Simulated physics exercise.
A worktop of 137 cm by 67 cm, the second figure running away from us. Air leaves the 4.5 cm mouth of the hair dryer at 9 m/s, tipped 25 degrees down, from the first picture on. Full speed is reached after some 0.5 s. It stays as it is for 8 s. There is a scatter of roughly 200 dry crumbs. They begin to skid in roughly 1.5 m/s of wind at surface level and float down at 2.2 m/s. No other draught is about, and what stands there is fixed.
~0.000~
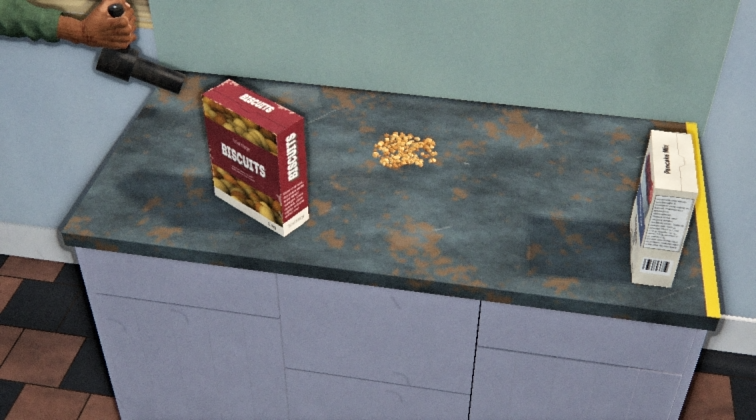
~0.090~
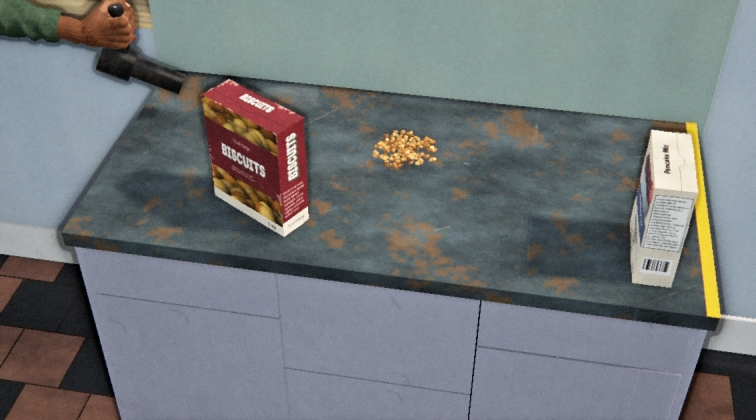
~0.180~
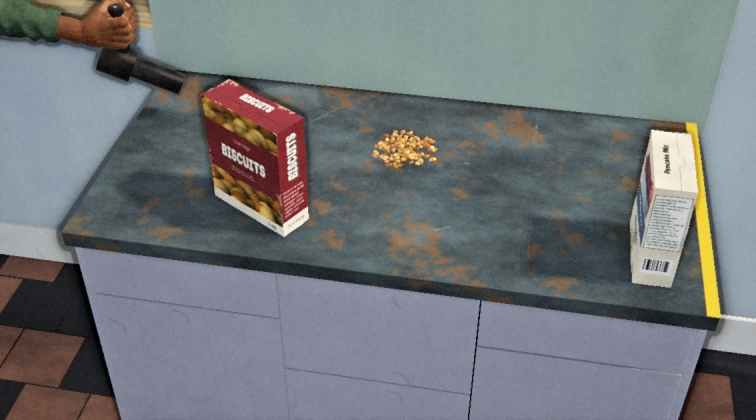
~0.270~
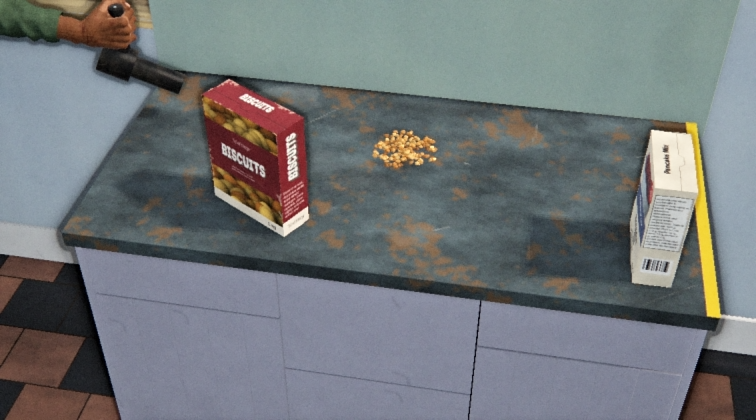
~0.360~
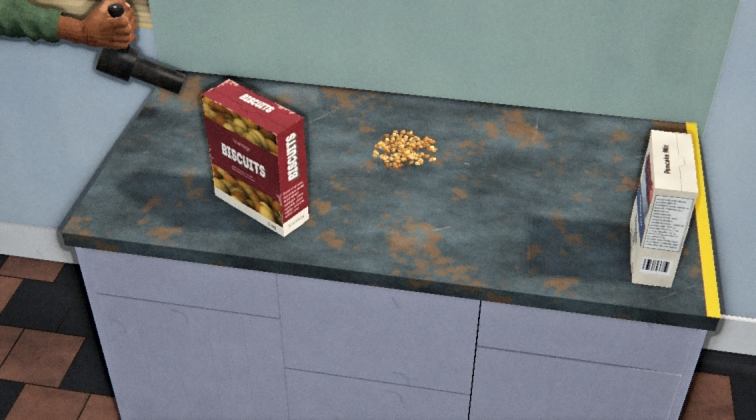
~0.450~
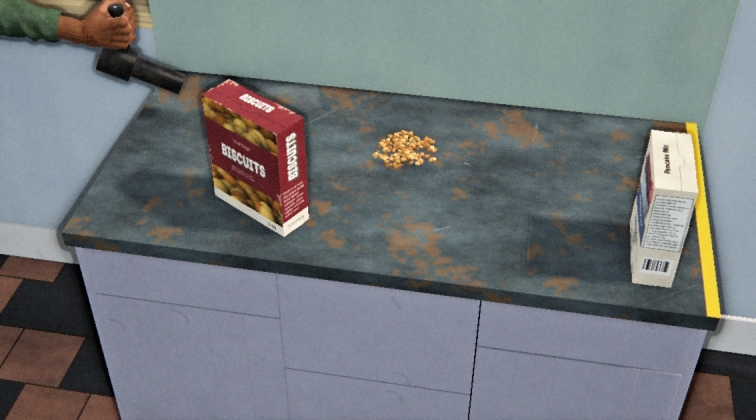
A hand holds a dark hair dryer toward a biscuit box while the crumbs stay still.
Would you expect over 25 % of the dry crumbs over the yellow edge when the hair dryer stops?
As for a quarter going over the yellow edge: Yes.
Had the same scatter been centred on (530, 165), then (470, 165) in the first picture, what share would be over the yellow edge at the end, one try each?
In that order: 40 %, 30 %.
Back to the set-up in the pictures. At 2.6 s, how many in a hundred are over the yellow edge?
Near 20 %.
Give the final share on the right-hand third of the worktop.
Some 60 per cent.
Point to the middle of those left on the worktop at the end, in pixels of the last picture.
At about (652, 186).
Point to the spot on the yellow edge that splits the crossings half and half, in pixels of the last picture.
Around (702, 174).
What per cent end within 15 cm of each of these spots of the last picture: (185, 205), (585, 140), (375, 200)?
In turn about 0 %, 3 %, 0 %.
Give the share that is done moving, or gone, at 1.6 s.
Near 10 %.
After 1.6 s, 88 % are on the move or not yet settled, 13 % are over the yellow edge; the middle of those still in play is near (614, 177).
After 2.6 s, 78 % are on the move or not yet settled, 22 % are over the yellow edge; the middle of those still in play is near (630, 185).
After 4.4 s, 66 % are on the move or not yet settled, 31 % are over the yellow edge; the middle of those still in play is near (640, 187).
After 8.0 s, at the end, 38 % are over the yellow edge; the middle of those still in play is near (652, 186).
